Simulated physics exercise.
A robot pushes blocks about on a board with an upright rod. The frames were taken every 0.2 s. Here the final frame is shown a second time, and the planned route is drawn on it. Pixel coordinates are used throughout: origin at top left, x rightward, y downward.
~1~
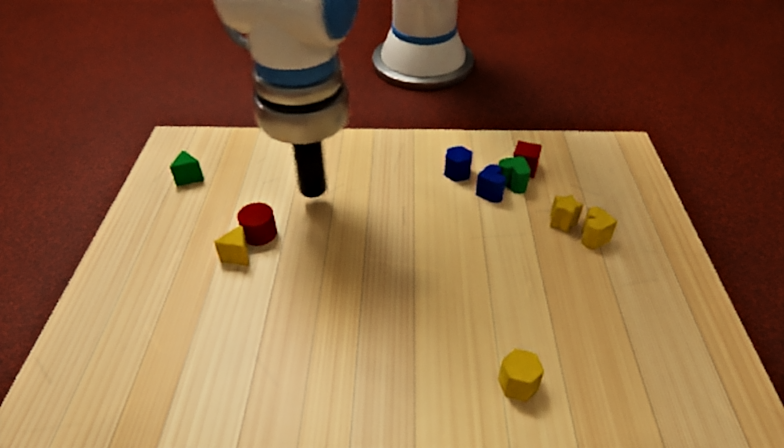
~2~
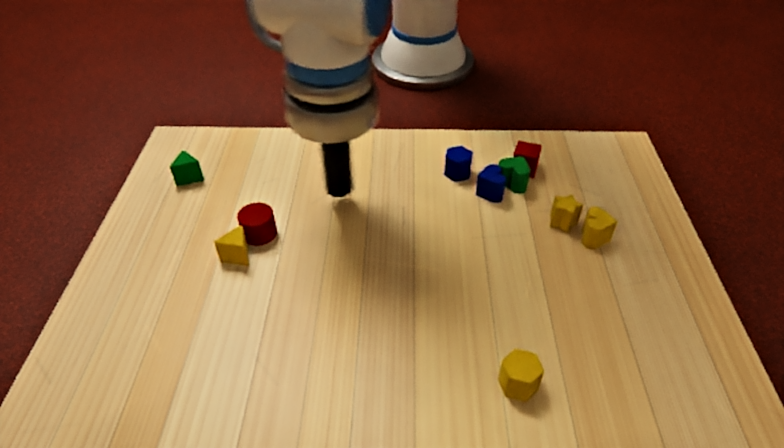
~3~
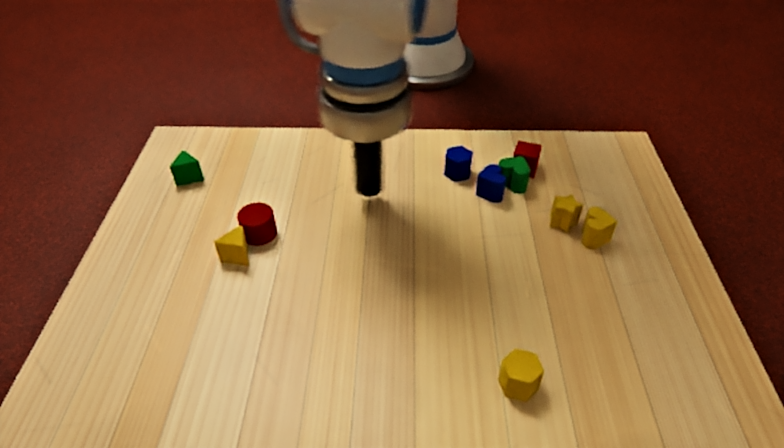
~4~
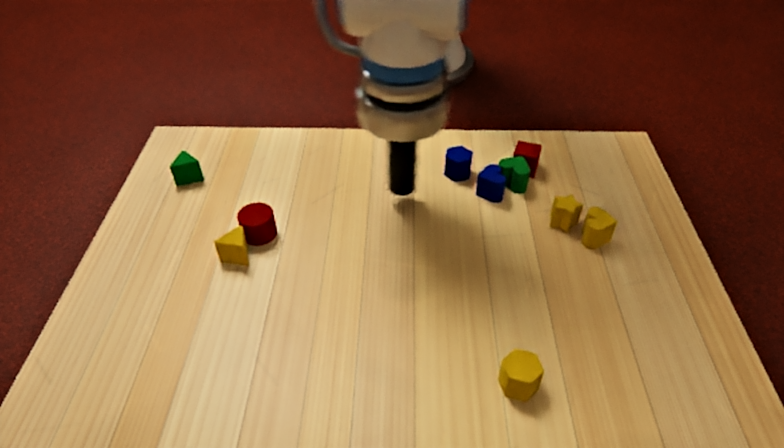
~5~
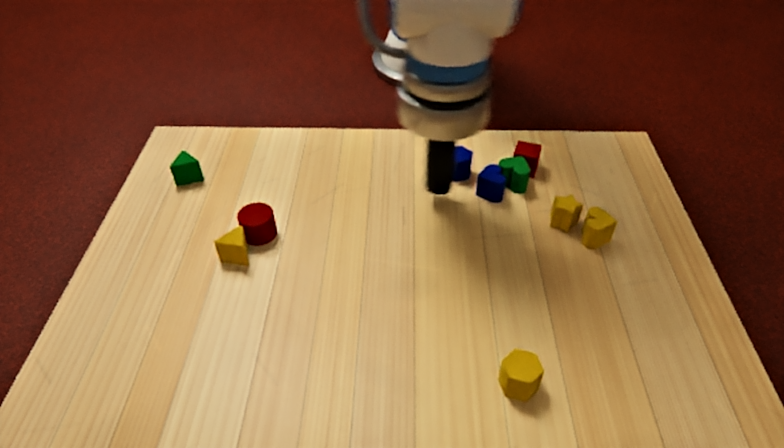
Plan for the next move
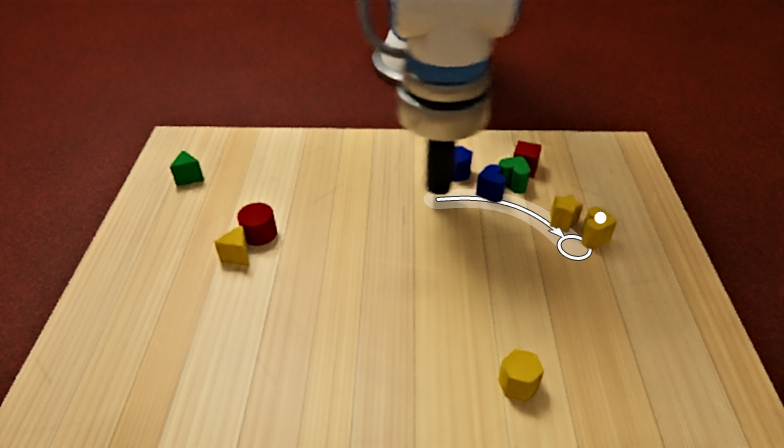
A robot arm with a dark upright rod glides steadily rightward across the far part of a pale wooden board on a dark red surface, seen from above and in front by a still camera. A green triangular block, a red round one and yellow pieces sit around the board, with blue, green and red blocks clustered upper right. The rod nears the blue blocks, while every block stays still.
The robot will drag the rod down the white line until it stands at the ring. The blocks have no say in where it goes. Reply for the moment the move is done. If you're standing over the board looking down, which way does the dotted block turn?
Spin direction: Clockwise.
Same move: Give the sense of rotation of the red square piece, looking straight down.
Looking down: Anticlockwise.
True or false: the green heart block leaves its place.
My answer: True.
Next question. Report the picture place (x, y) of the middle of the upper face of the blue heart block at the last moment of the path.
Its top middle will sit at (540, 177).
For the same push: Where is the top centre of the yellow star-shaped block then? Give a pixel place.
It sits at (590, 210).
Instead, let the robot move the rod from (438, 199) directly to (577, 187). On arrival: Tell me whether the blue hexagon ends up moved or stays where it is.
Same place.
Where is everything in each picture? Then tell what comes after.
The first picture shows tip of the rod (313, 189), middles of tops, blue heart block (493, 173), green heart block (516, 164), red square piece (528, 149), yellow star-shaped block (568, 202), yellow heart block (600, 218).
The second picture shows rod (340, 189), nothing pushed.
The third picture shows rod (369, 188), nothing pushed.
The fourth picture shows rod (402, 187), nothing pushed.
The fifth picture shows rod (439, 187), blue heart block (493, 173), green heart block (516, 164), red square piece (528, 149), yellow star-shaped block (568, 202), yellow heart block (600, 218).
The line goes from (438, 199) through (488, 200) and (536, 216) to (575, 247); the dot is on the yellow heart block.
On the path given first. One third of the way, rod (491, 187); blue heart block (514, 170), turned 35° anticlockwise; green heart block (528, 160); red square piece (532, 145), turned 15° anticlockwise.
Two thirds of the way, rod (539, 203); blue heart block (540, 177), turned 95° anticlockwise; green heart block (539, 160), turned 15° anticlockwise; red square piece (534, 144), turned 30° anticlockwise.
At the end, rod (579, 234); blue heart block (540, 177), turned 95° anticlockwise; green heart block (539, 160), turned 15° anticlockwise; red square piece (534, 144), turned 30° anticlockwise; yellow star-shaped block (590, 210), turned 60° anticlockwise; yellow heart block (613, 219), turned 30° clockwise.
